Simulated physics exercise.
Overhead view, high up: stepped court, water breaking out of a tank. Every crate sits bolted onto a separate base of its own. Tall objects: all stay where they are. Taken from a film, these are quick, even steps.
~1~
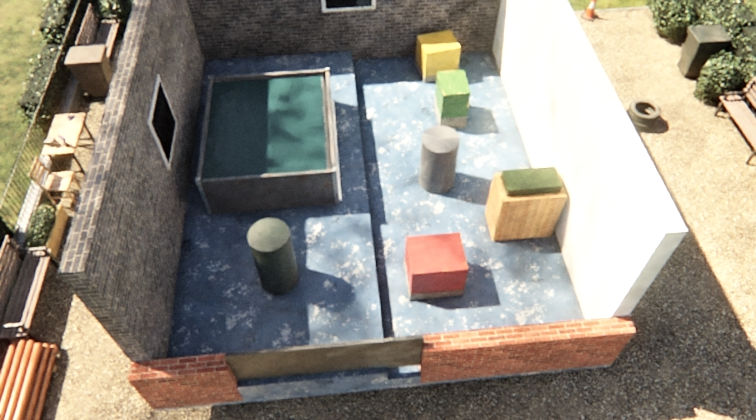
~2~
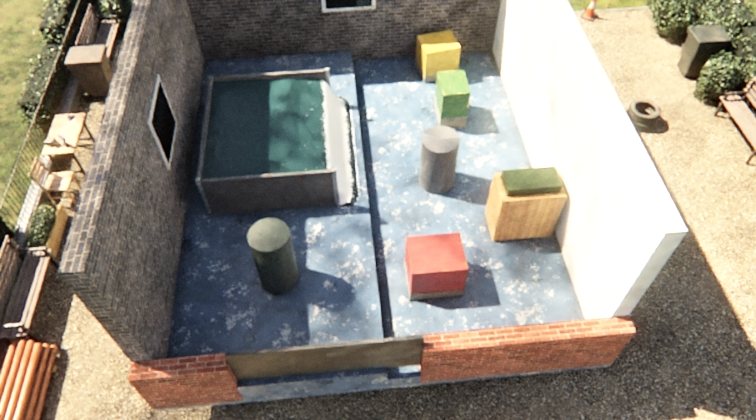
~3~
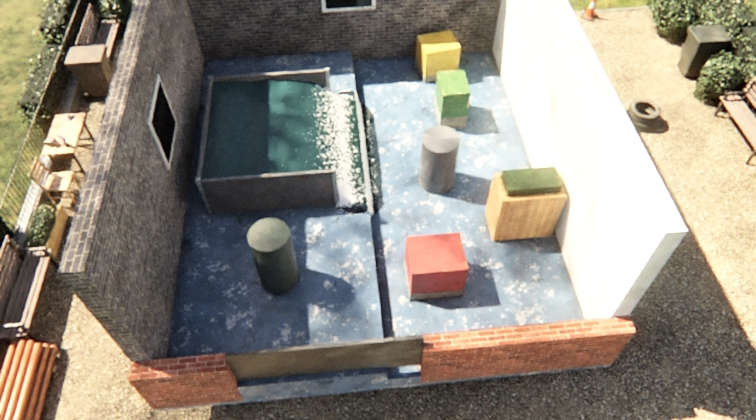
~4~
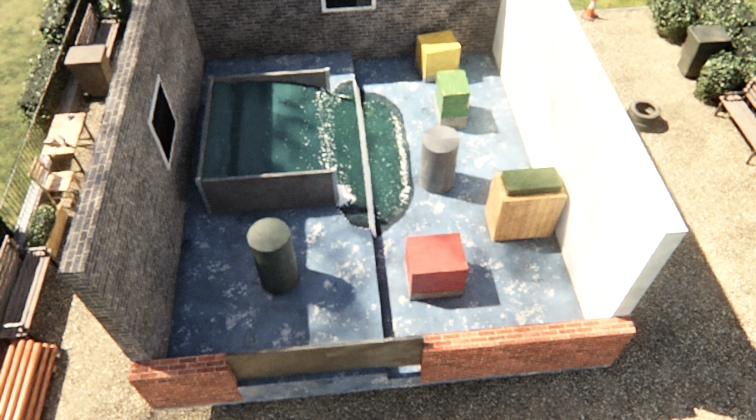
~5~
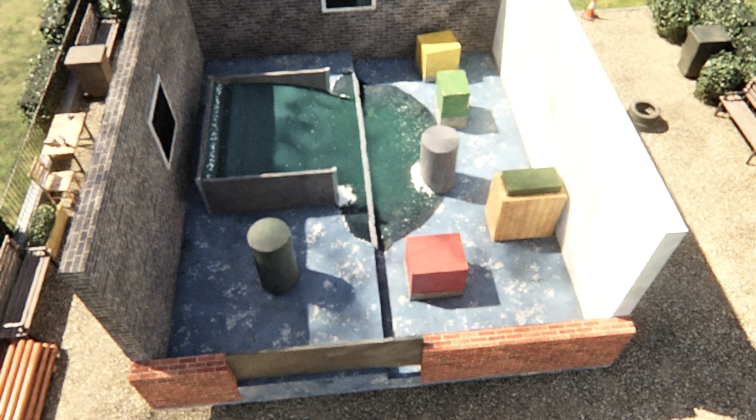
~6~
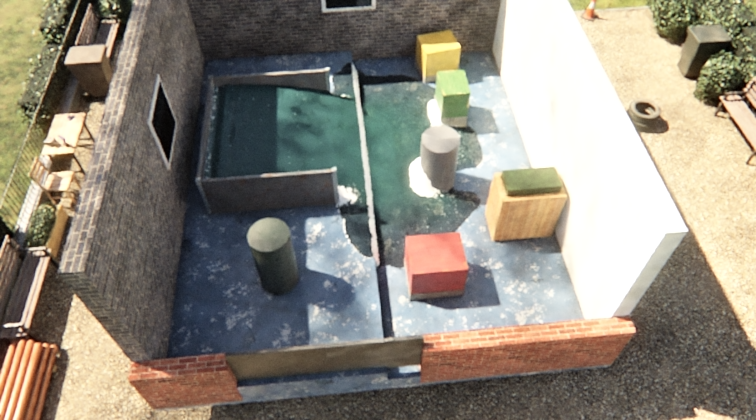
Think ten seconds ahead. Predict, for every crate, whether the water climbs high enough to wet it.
Outcome: The green crate is lapped by the water; the yellow crate is lapped by the water; the red crate is lapped by the water.
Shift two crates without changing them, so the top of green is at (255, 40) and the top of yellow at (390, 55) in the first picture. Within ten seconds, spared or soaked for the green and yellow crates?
Looking at both, the green crate is left untouched, and the yellow crate gets submerged.
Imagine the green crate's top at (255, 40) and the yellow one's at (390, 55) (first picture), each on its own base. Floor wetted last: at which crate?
That should be the green crate.
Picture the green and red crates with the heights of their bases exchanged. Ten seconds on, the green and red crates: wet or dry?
In short, green is inundated; red is inundated.
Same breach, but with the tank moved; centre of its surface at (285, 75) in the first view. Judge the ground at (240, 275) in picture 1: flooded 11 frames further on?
That spot: Bare.
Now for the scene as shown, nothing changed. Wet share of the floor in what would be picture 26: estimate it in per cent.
I'd say close to 60 per cent.
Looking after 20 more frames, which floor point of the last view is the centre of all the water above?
I'd point to (426, 159).
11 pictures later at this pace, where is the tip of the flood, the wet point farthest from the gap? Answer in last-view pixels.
The front tops out at about (592, 342).
A moment on, water covers 40 % of the floor; the green crate water round its plinth, the yellow crate water round its plinth, the red crate water round its plinth.
Next, water covers 50 % of the floor; the green crate water round its plinth, the yellow crate water round its plinth, the red crate water round its plinth.
Then, water covers 60 % of the floor; the green crate water round its plinth, the yellow crate water round its plinth, the red crate water round its plinth.
Later, water covers 60 % of the floor; the green crate water round its plinth, the yellow crate water round its plinth, the red crate water round its plinth.
In the end, water covers 60 % of the floor; the green crate was topped, the yellow crate was topped, the red crate was topped.
